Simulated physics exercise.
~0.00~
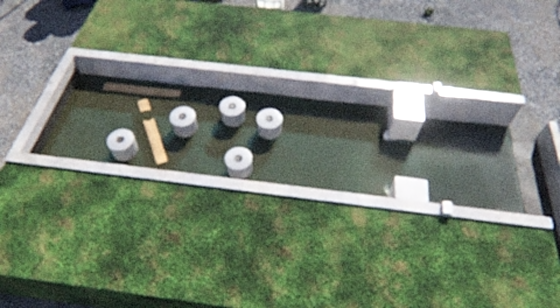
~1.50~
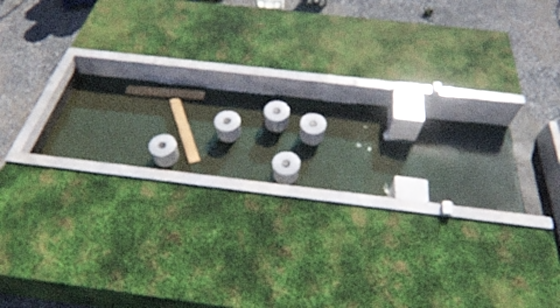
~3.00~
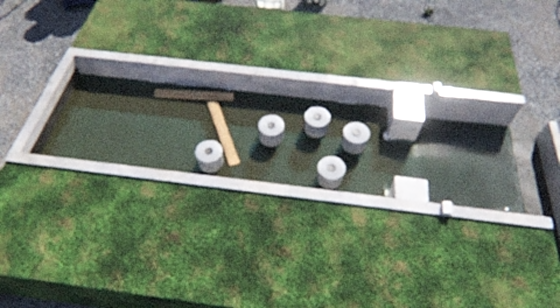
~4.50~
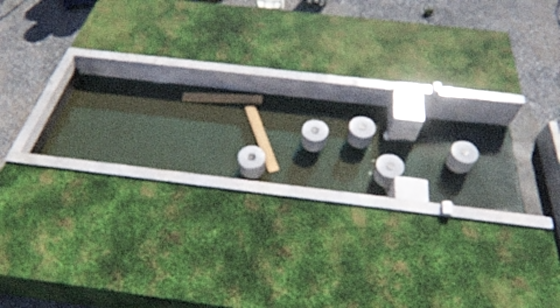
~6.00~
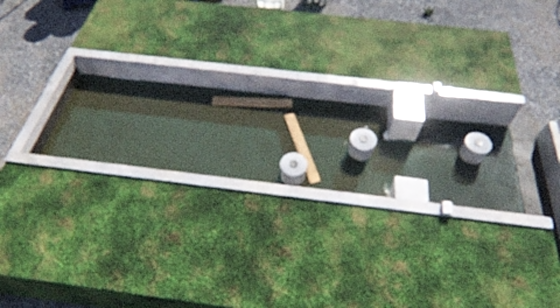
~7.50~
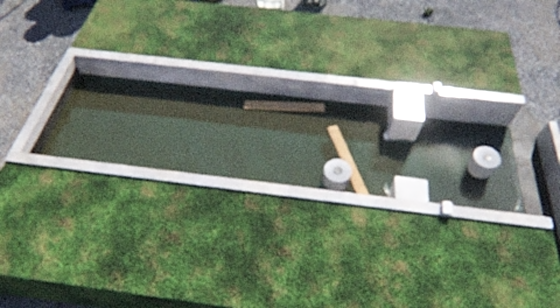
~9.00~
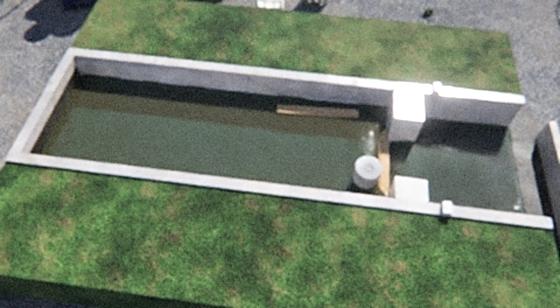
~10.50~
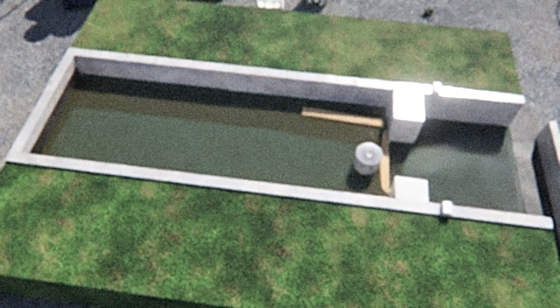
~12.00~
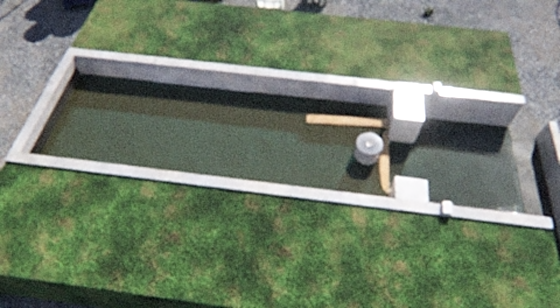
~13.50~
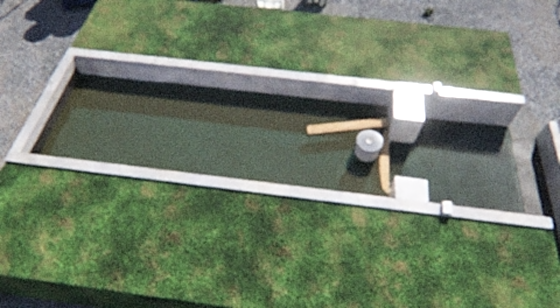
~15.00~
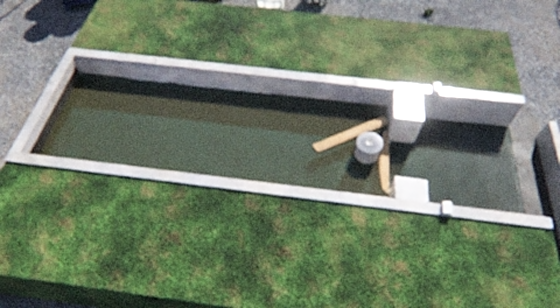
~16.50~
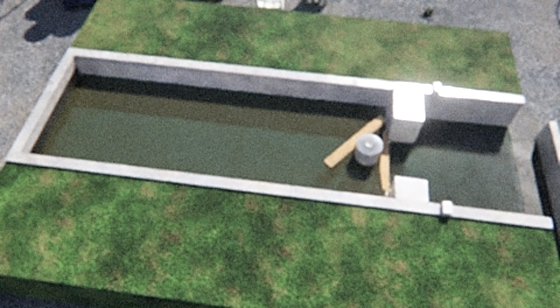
In this clip, white tubs and two wooden planks drift right along a walled water channel between grassy banks. Four tubs pass through the gap between white posts and leave view, while the planks and last tub collect at the opening and remain there.
